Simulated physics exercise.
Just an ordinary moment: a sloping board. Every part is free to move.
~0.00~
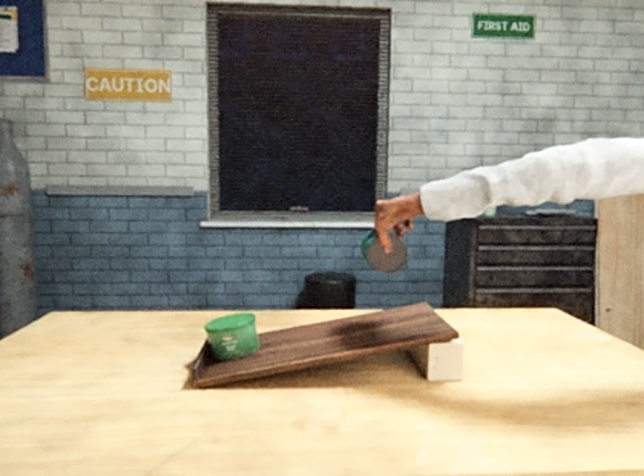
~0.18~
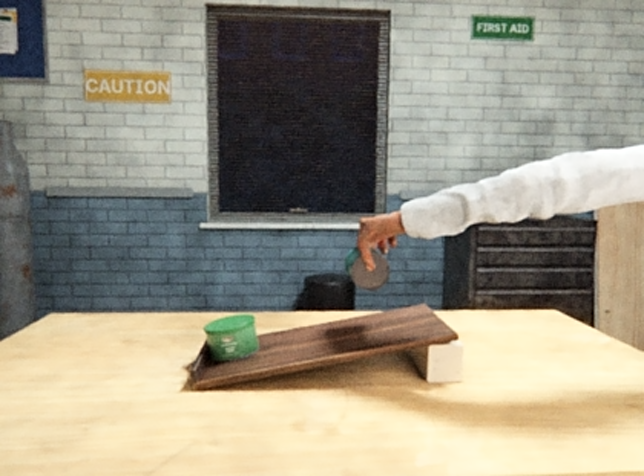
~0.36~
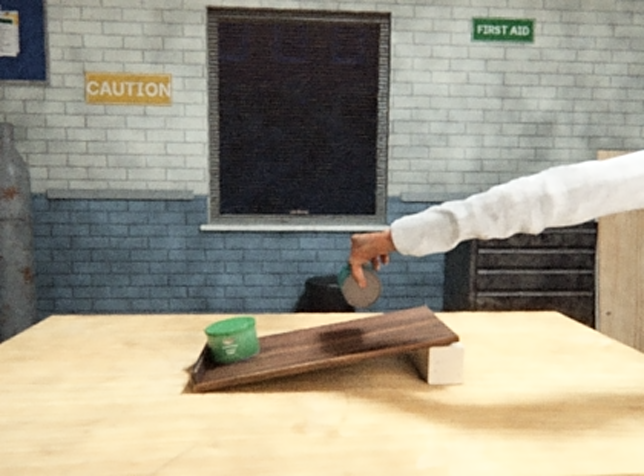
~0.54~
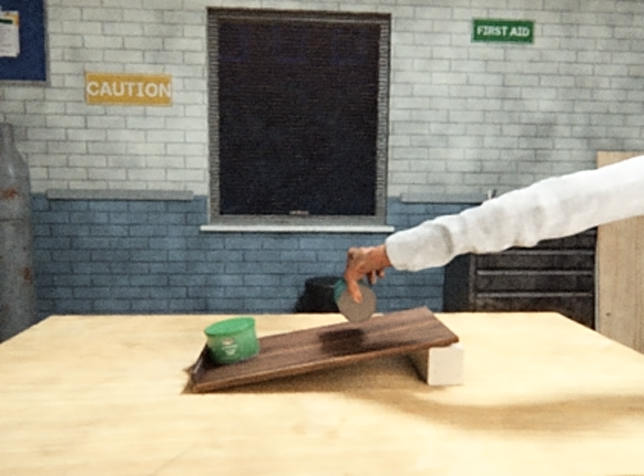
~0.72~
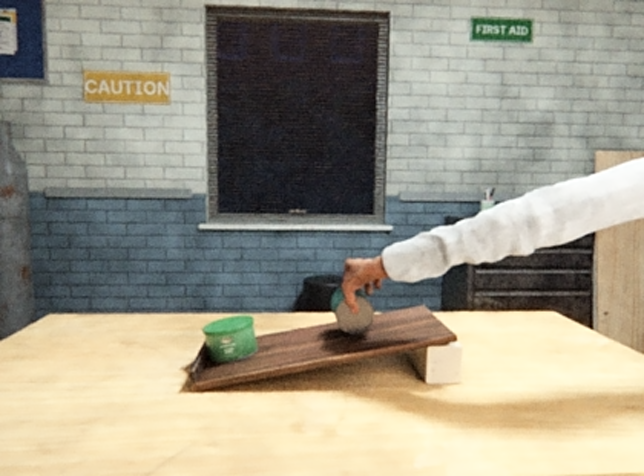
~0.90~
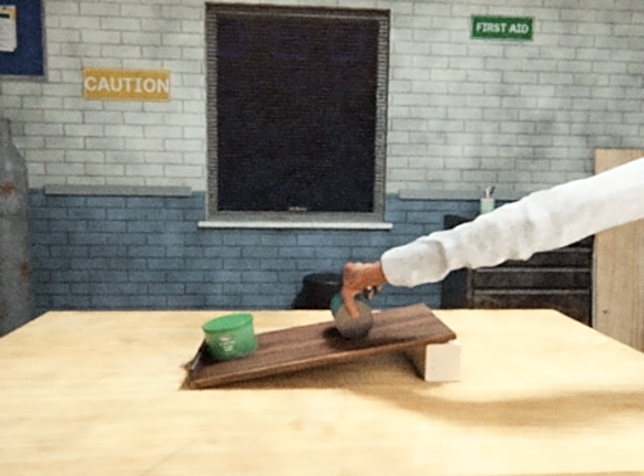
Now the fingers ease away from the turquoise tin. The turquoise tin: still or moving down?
Moving down.
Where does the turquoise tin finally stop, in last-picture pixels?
Roughly (272, 328).
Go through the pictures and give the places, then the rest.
The first picture shows coming down; turquoise tin (384, 251); green tub (233, 336).
The second picture shows coming down; turquoise tin (367, 267); green tub (232, 338).
The third picture shows coming down; turquoise tin (359, 284); green tub (233, 340).
The fourth picture shows coming down; turquoise tin (355, 298); green tub (233, 340).
The fifth picture shows coming down; turquoise tin (352, 309); green tub (231, 339).
The sixth picture shows in place under the hand; turquoise tin (351, 313); green tub (231, 336).
After 1.40 s, turquoise tin rolled about its own width near (312, 321).
After 1.50 s, turquoise tin rolled well along near (289, 325).
At rest (2.0 s), moved from the start, turquoise tin; green tub in place. Seen from the same camera at the end, turquoise tin near (272, 328). The turquoise tin runs down the board.
